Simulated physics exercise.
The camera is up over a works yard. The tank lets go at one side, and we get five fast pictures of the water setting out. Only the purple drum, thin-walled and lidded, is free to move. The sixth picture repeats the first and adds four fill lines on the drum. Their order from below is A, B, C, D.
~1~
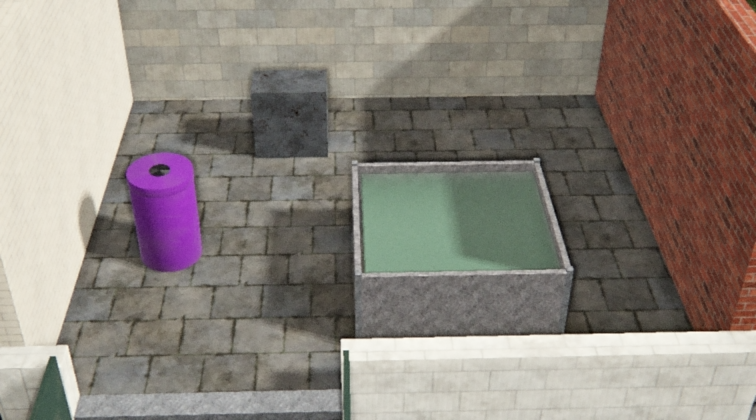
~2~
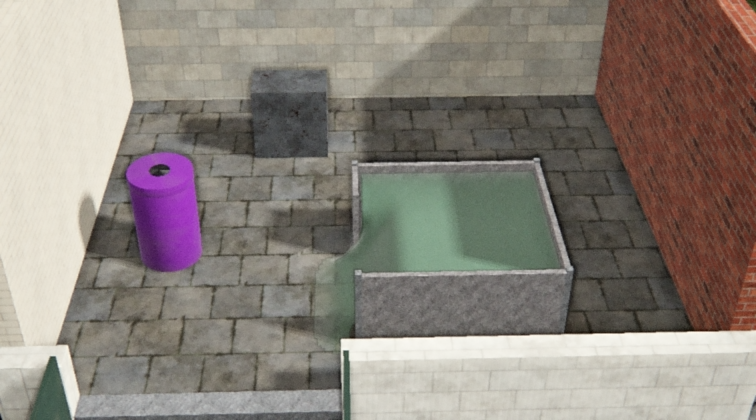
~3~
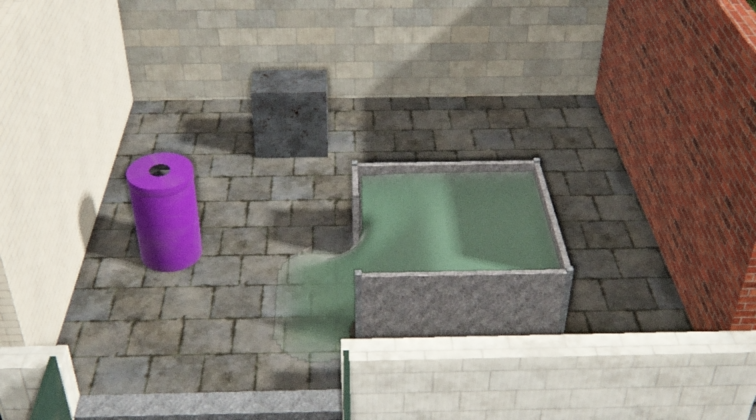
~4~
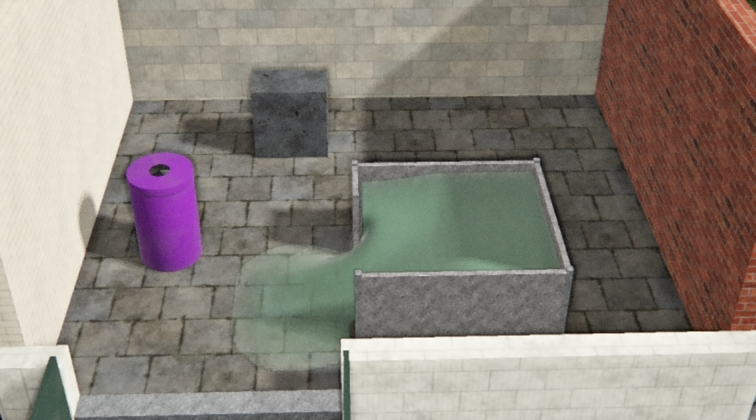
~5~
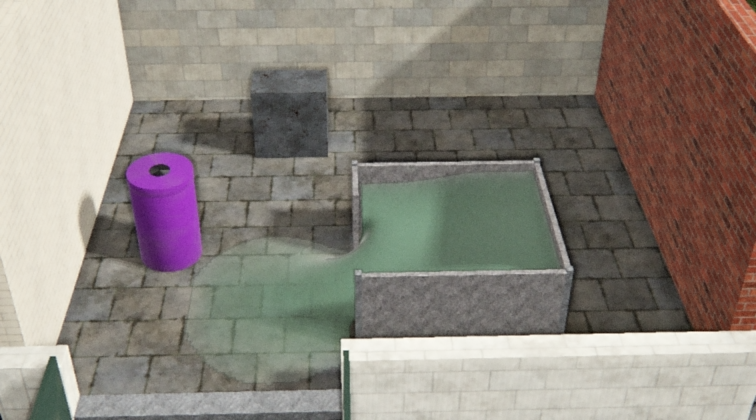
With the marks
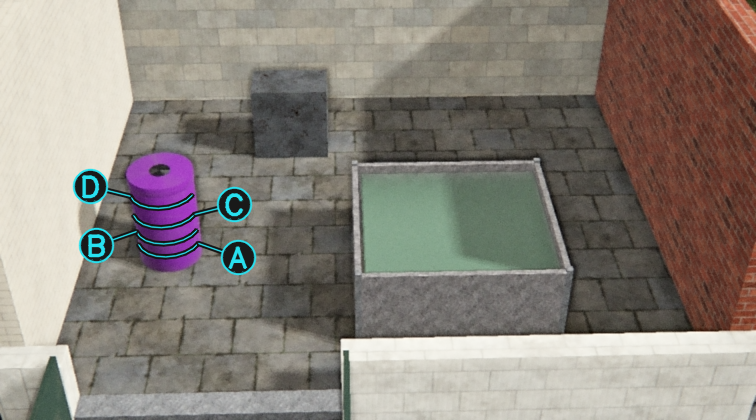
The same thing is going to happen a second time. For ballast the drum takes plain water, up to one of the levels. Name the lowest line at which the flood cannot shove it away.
Go for B.
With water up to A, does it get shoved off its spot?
Yes.
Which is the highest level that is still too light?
A.
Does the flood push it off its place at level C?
No.
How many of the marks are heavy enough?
Three of them.
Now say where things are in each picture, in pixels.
The first picture shows lid of the purple drum at (160, 171); tank full, its middle at (454, 221); open gate at (205, 347).
In the second picture, 2 % of the ground wet, in view closest to the drum at (332, 269).
In the third picture, 4 % of the ground wet, in view closest to the drum at (290, 272).
In the fourth picture, 7 % of the ground wet, in view closest to the drum at (249, 274).
The fifth picture shows lid of the purple drum at (160, 171); 10 % of the ground wet, in view closest to the drum at (215, 266).
On the marked copy, A at (165, 256); B at (163, 243); C at (161, 227); D at (158, 208); from the bottom up A, B, C, D.
For level A, it is pushed about twice its own width away.
For level B, it does not move.
For level C, it does not move.
For level D, it does not move.
